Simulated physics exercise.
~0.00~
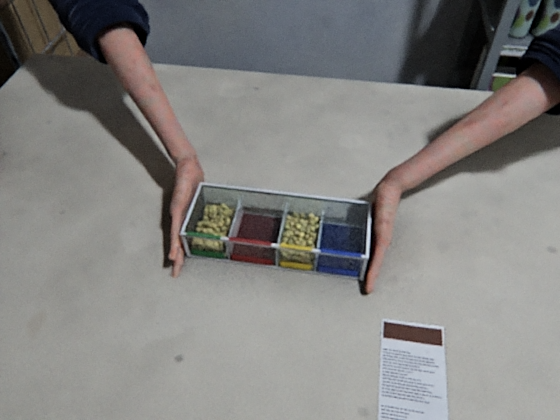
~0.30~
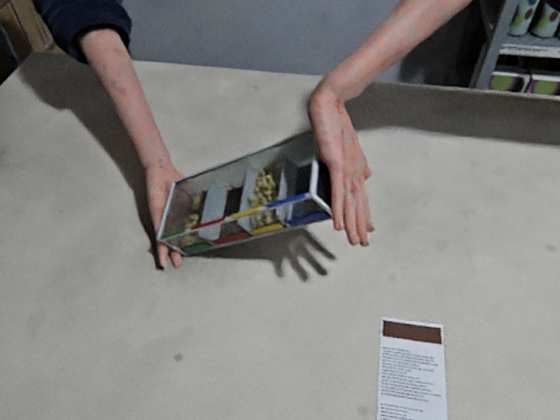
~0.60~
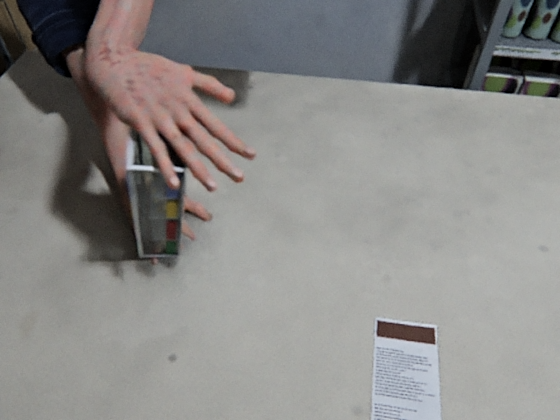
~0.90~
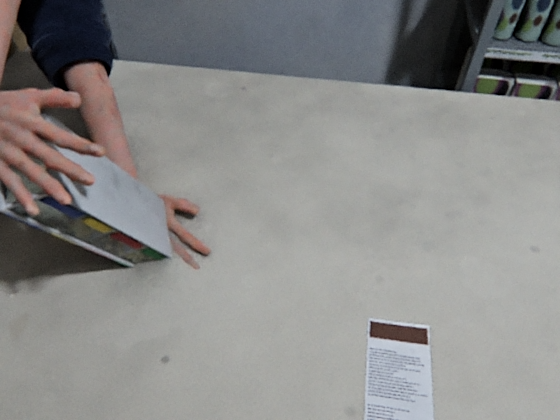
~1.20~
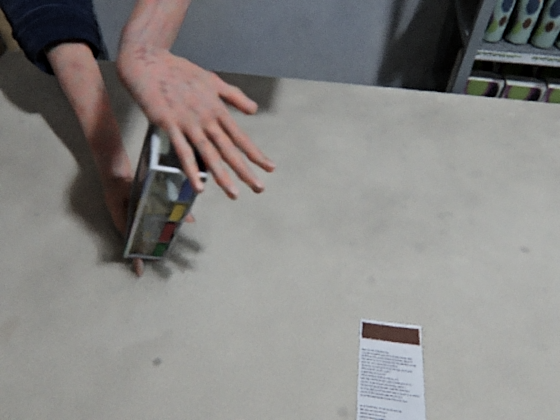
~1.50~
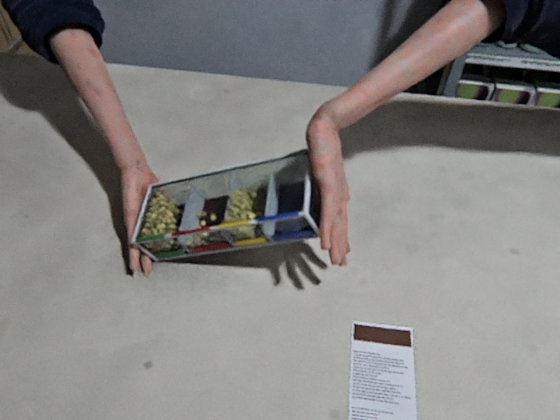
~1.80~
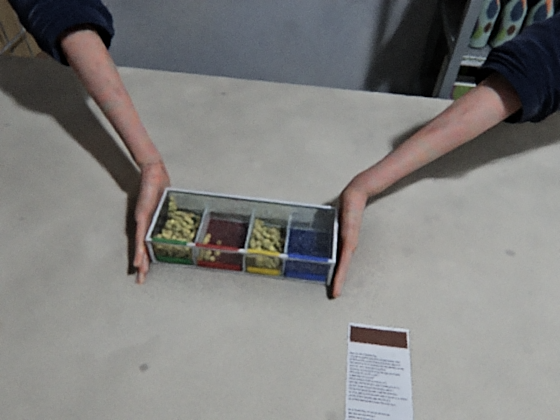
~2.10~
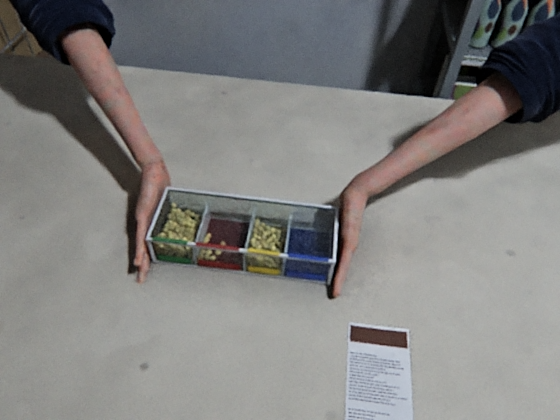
To begin with, two hands hold a clear, closed box on a pale table, its four compartments marked green, red, yellow and blue, with pale beans heaped in the green and yellow ones. The hands lift and swing the box to the left, turning it until it stands steeply on end. They tip it further, past upright, near the left edge of the view. Then they swing it back rightward and lower it flat onto the table. Finally it rests still between the hands, with most beans in green and yellow, a few in red and none in blue.
